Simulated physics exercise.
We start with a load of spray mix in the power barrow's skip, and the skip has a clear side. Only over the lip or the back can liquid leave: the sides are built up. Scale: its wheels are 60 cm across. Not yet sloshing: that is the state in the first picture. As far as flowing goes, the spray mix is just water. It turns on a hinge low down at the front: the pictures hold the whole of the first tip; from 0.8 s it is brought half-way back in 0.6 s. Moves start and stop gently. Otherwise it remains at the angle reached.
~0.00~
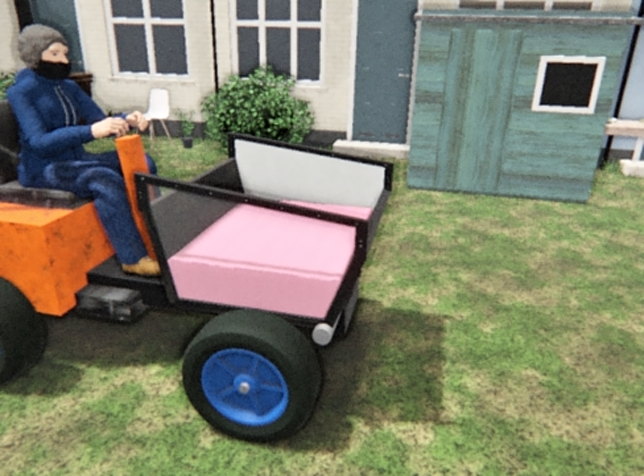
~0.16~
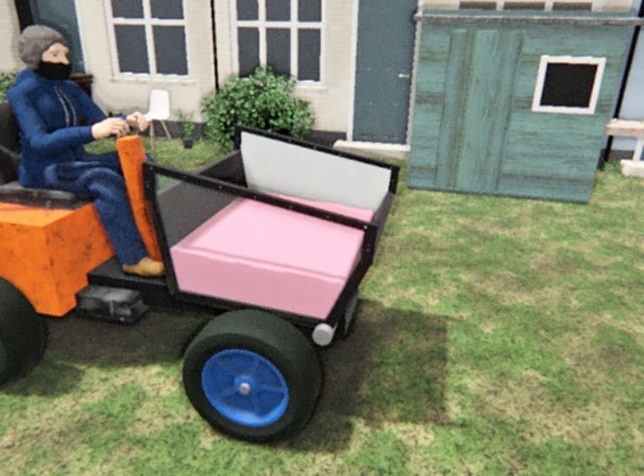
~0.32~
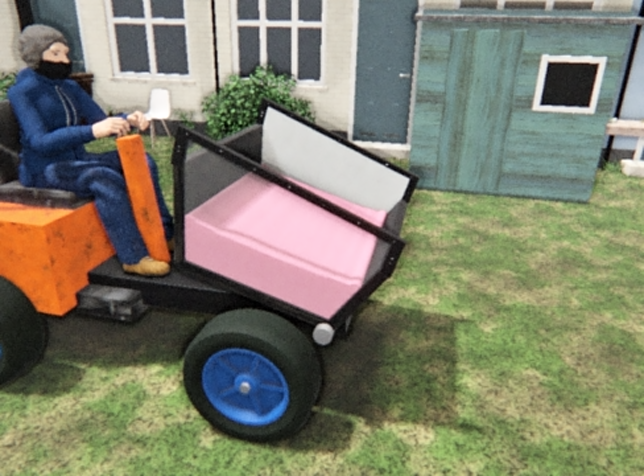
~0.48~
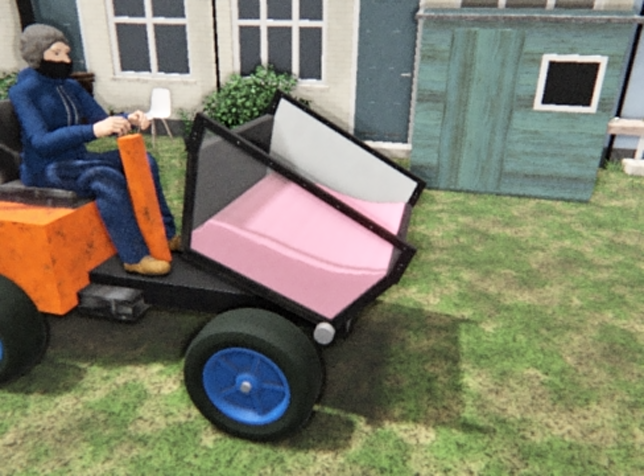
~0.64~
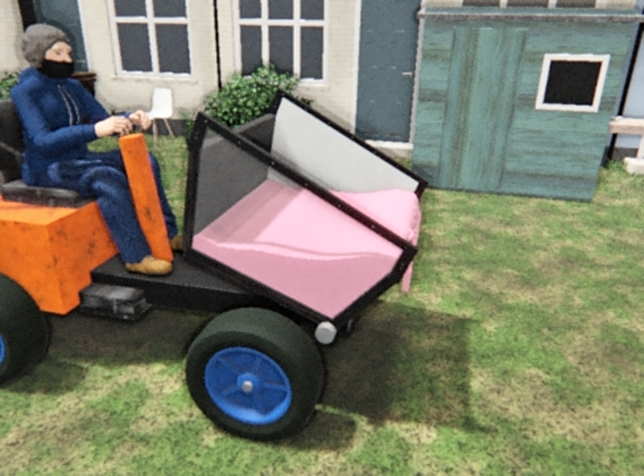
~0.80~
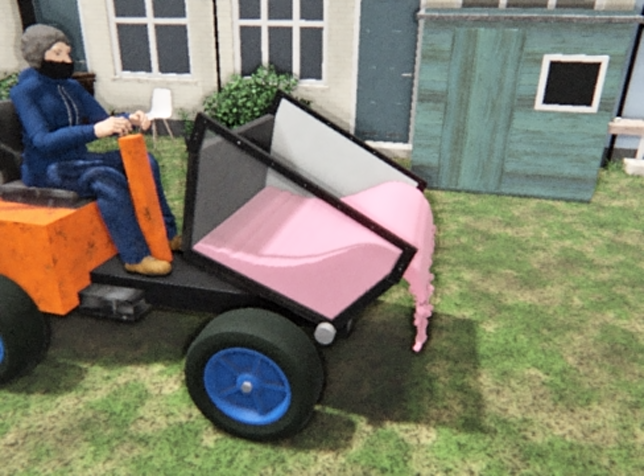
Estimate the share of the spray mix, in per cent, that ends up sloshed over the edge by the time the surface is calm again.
I would say roughly 33 %.
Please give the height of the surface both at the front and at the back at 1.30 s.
About 22 cm in front and 0 cm behind.
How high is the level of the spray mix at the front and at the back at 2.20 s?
Reading: About 22 cm in front, about 4 cm behind.
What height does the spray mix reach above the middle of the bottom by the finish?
About 14 cm.
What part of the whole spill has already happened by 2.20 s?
Near 80 in a hundred.
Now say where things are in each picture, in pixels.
The first frame shows it reaches (313, 277) at the front; it reaches (191, 262) at the back; the lip is at (355, 253); the front is on the right; a wheel hub at (241, 394).
The second frame shows it reaches (318, 278) at the front; it reaches (194, 254) at the back; it has turned 4° nose down.
The third frame shows it reaches (331, 278) at the front; it reaches (209, 229) at the back; it has turned 17° nose down.
The fourth frame shows it reaches (341, 273) at the front; it reaches (216, 225) at the back; it has turned 22° nose down.
The fifth frame shows it reaches (349, 258) at the front; it reaches (211, 242) at the back; it has turned 22° nose down; spray mix is coming out, 2 per cent so far.
The sixth frame shows it reaches (354, 247) at the front; it reaches (209, 247) at the back; it has turned 22° nose down; the lip is at (390, 273); spray mix is coming out, 9 per cent so far; a wheel hub at (243, 393).
By 1.30 s the skip is at 11° forwards, the surface stands 0 cm at the back and 23 cm at the front; 28 per cent has gone, over the front.
By 1.75 s the skip is at 11° forwards, the surface stands 16 cm at the back and 14 cm at the front; 28 per cent has gone, over the front.
By 2.20 s the skip is at 11° forwards, the surface stands 3 cm at the back and 22 cm at the front; 28 per cent has gone, over the front.
By 4.28 s 33 per cent has gone, over the front, 44 of 131 litres.
